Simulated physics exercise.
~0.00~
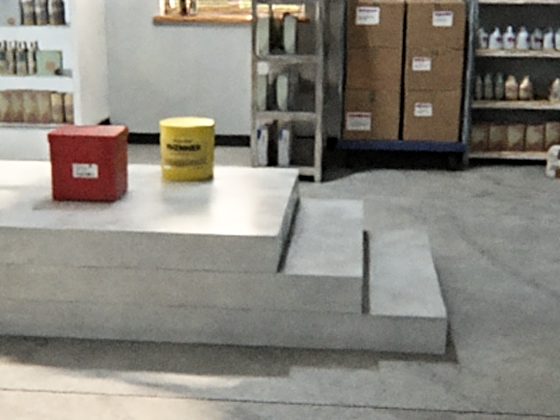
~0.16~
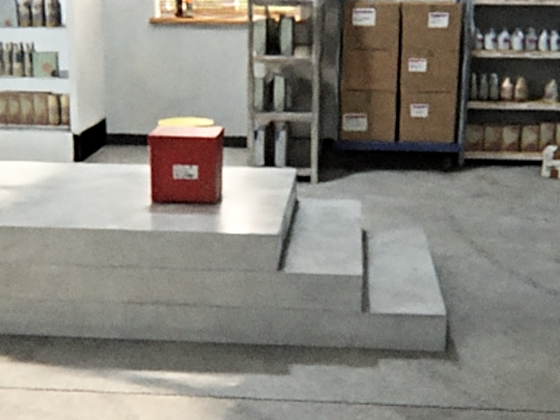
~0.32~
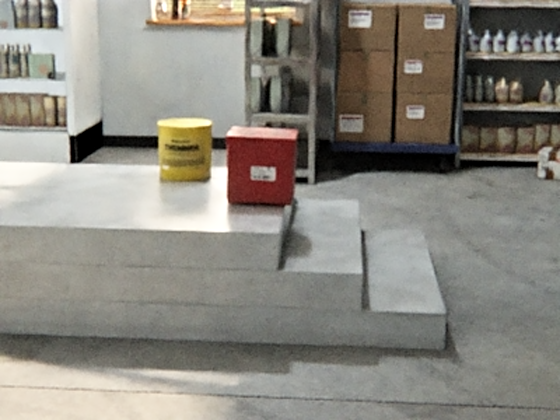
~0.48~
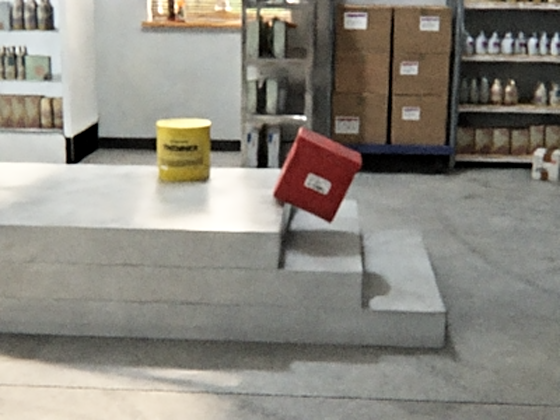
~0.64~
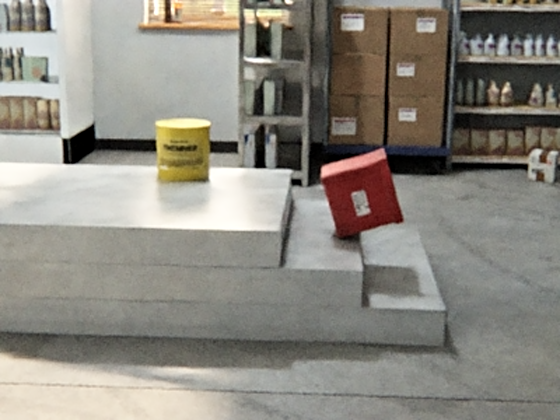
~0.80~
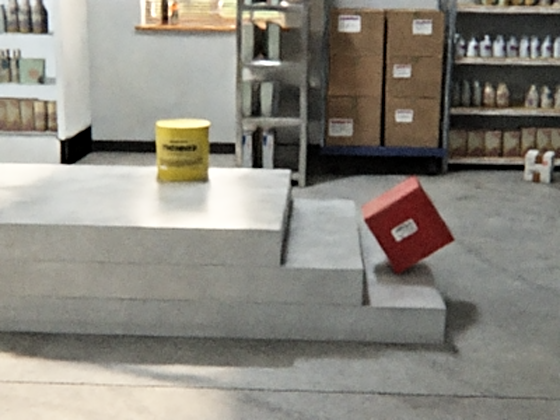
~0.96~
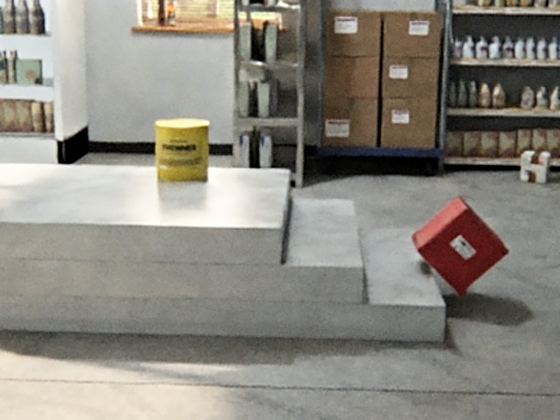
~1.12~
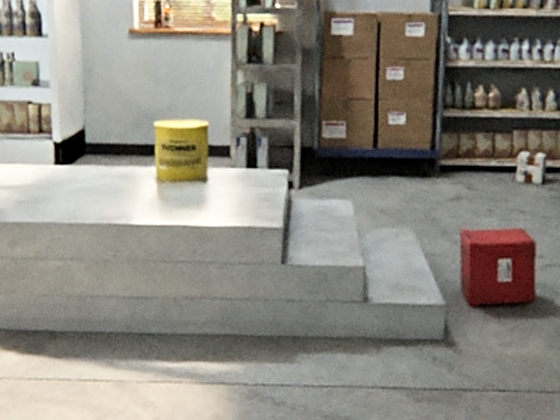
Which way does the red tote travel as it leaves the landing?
The red tote moves to the right, going over the edge and down the steps.
